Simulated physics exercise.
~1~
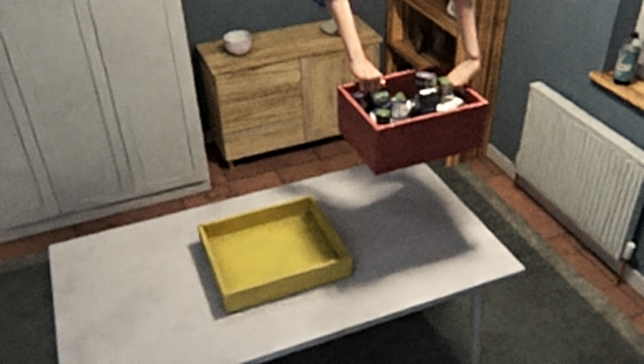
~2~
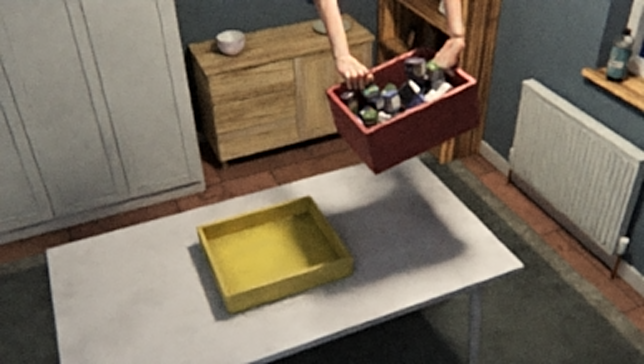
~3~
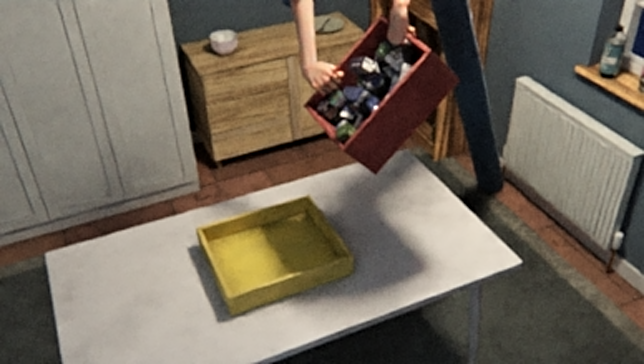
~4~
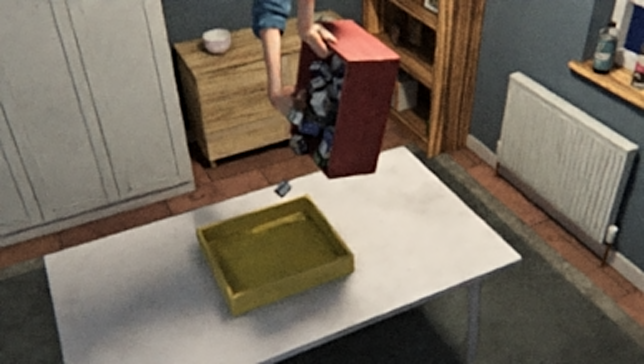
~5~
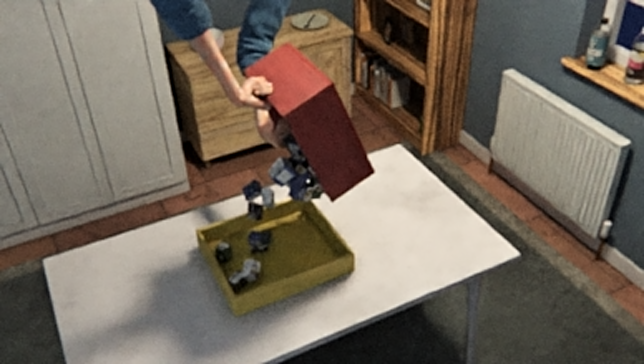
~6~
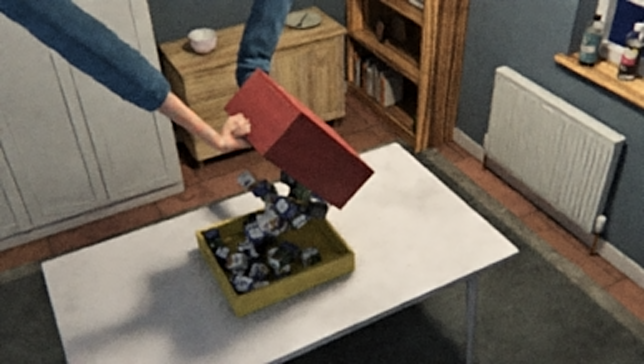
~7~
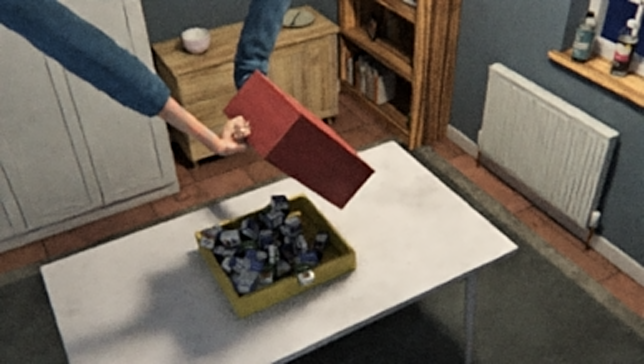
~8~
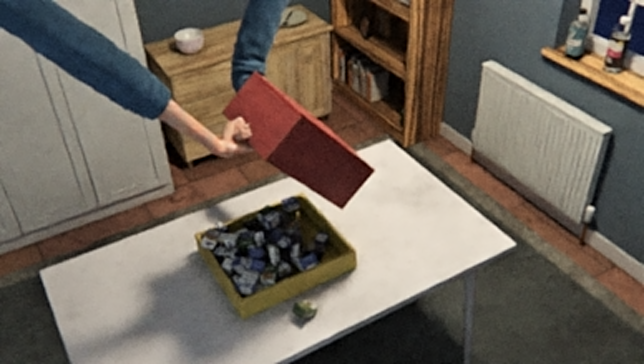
In a room with wooden furniture and a white radiator, a pair of hands holds a red tote full of small cartons above a white table, where an empty yellow tub sits. The hands tilt the tote toward the tub, gradually at first, then steeply, until a first carton slips over the edge. As the tote tips past upright, the cartons tumble out in a stream and pile up in the tub. The tote stops, hanging almost upside down, as the last ones fall. Nearly all the cartons end heaped in the tub, while one rests on the table just in front of it.
